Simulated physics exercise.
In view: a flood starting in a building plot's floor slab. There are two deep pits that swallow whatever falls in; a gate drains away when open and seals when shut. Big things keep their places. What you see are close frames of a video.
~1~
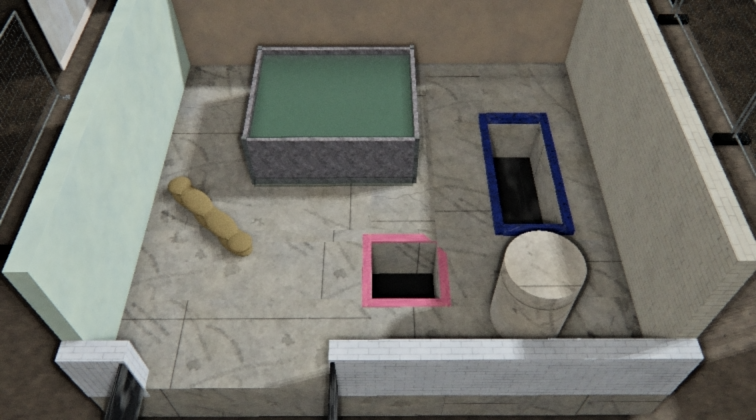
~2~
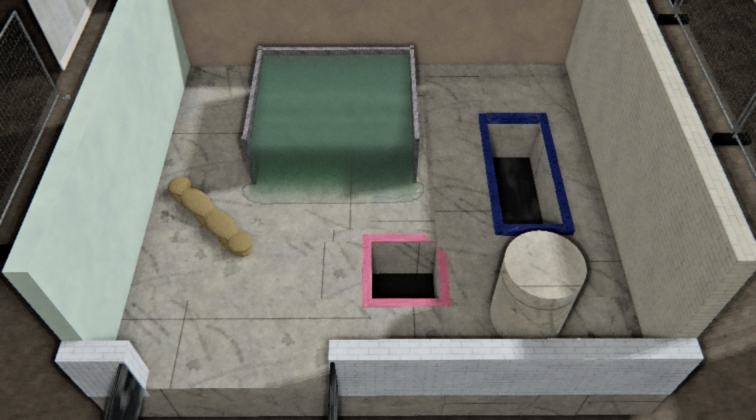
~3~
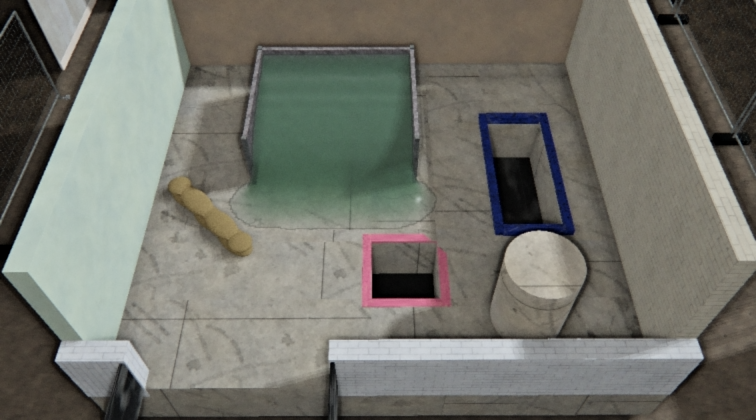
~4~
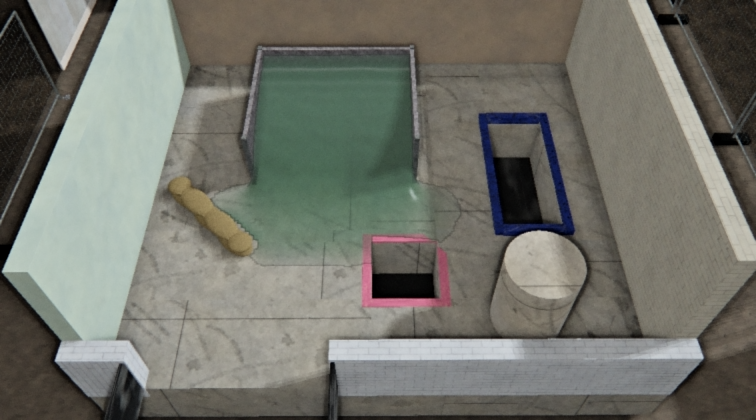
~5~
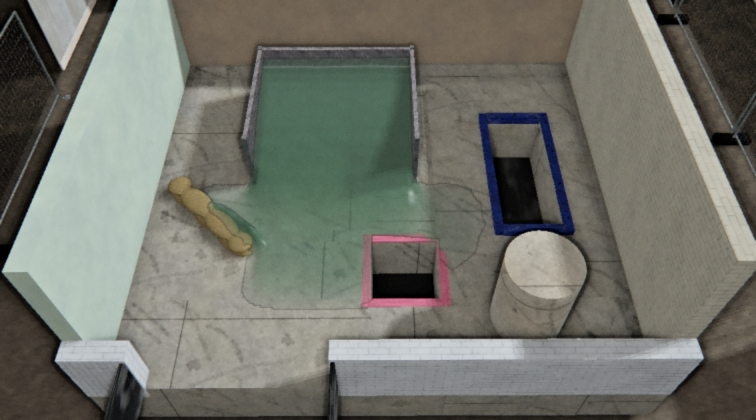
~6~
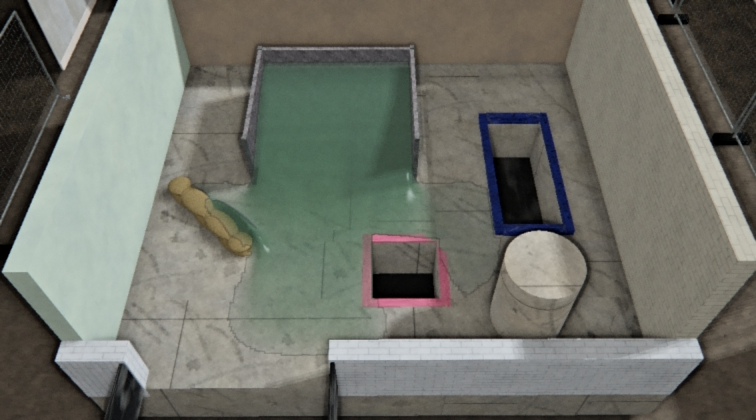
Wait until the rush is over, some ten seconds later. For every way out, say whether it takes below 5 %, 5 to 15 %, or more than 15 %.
It ends like this: The gate takes more than 15 %; the blue pit takes below 5 %; the pink pit takes more than 15 %.
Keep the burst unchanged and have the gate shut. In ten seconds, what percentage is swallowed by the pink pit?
I'd put pink at 45 per cent.
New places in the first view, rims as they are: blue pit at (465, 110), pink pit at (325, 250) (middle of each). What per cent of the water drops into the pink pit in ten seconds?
Pink: 50 %.
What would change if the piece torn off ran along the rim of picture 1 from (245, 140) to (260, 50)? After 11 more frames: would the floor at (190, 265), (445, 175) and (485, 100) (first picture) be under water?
Going point by point: Waterlogged, left unwetted, left unwetted.
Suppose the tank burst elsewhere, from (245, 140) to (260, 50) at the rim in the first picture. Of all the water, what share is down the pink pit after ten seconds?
For pink, roughly 14 in a hundred.
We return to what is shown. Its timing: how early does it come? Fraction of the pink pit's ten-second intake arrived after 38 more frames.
Close to 85 percent.
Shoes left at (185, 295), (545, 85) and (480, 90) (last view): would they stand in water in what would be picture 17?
Listed points: Inundated / unwetted / unwetted.
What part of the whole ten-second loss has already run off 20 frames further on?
About 70 per cent.
A moment on, water covers 40 % of the floor; the gate 5 %, the blue pit 0 %, the pink pit 10 %.
Next, water covers 55 % of the floor; the gate 16 %, the blue pit 0 %, the pink pit 17 %.
Then, water covers 60 % of the floor; the gate 28 %, the blue pit 0 %, the pink pit 24 %.
Later, water covers 85 % of the floor; the gate 35 %, the blue pit 0 %, the pink pit 30 %.
In the end, water covers 95 % of the floor; the gate 39 %, the blue pit 0 %, the pink pit 34 %.
